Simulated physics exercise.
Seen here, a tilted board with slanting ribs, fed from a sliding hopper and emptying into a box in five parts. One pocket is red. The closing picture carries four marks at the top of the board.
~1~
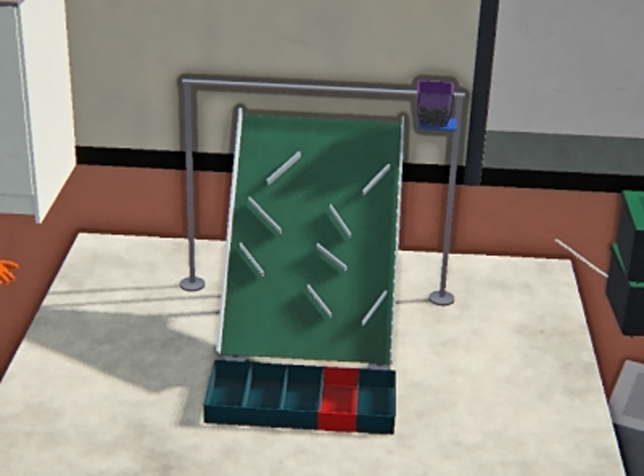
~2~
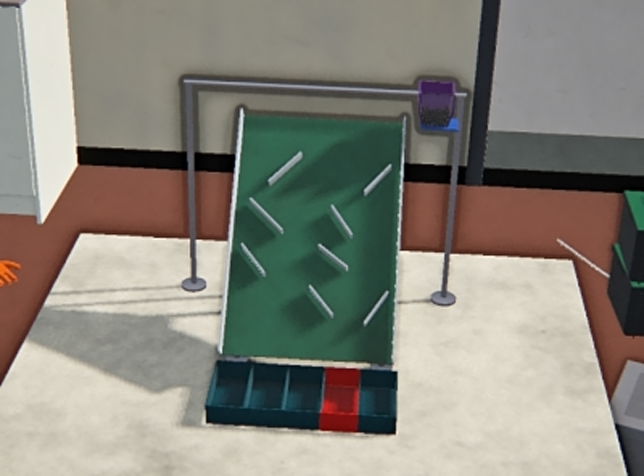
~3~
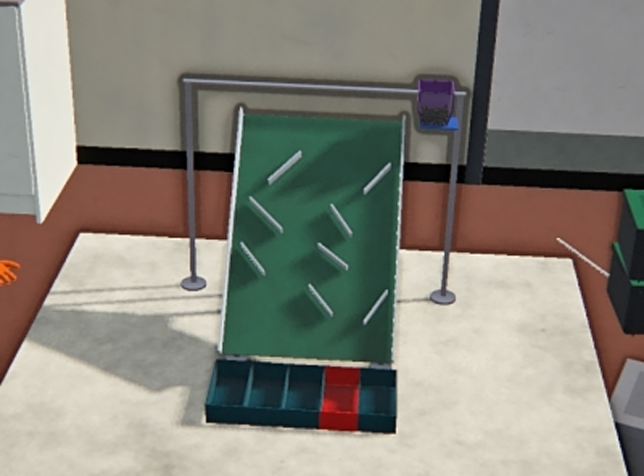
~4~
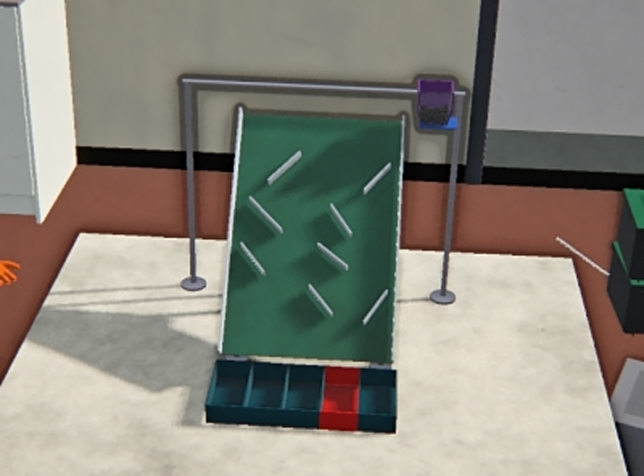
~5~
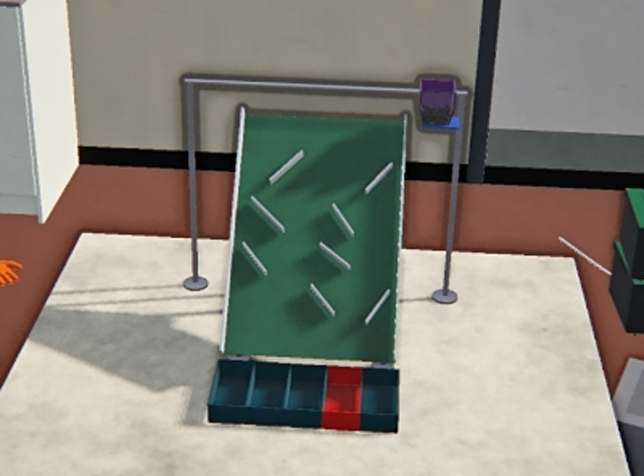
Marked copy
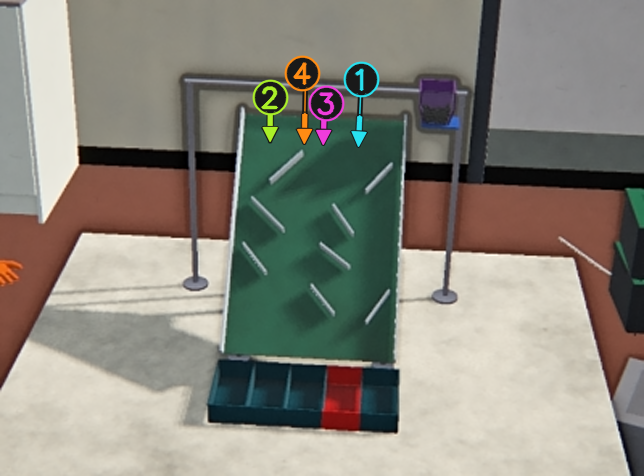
A green tilted board with slanting ribs stood above a box of five pockets, one of them red, while the purple hopper stayed at the right end of its rail and nothing really moved.
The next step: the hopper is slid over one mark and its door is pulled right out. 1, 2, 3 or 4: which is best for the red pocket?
1 beats the others.
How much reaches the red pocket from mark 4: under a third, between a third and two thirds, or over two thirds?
Under a third.
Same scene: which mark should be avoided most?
That is mark 2.
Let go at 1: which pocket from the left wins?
It is the fourth one.
On the marked copy, mark 1 meets the board at (358, 141); mark 2 meets the board at (270, 136); mark 3 meets the board at (323, 139); mark 4 meets the board at (304, 138).
Choosing 1, most in the red pocket, about a quarter in other pockets.
Choosing 2, a stray few in the red pocket, nearly all in other pockets, a stray few outside the box.
Choosing 3, about a quarter in the red pocket, about two thirds in other pockets, a small part held on the board.
Choosing 4, about a quarter in the red pocket, about two thirds in other pockets, a small part held on the board.
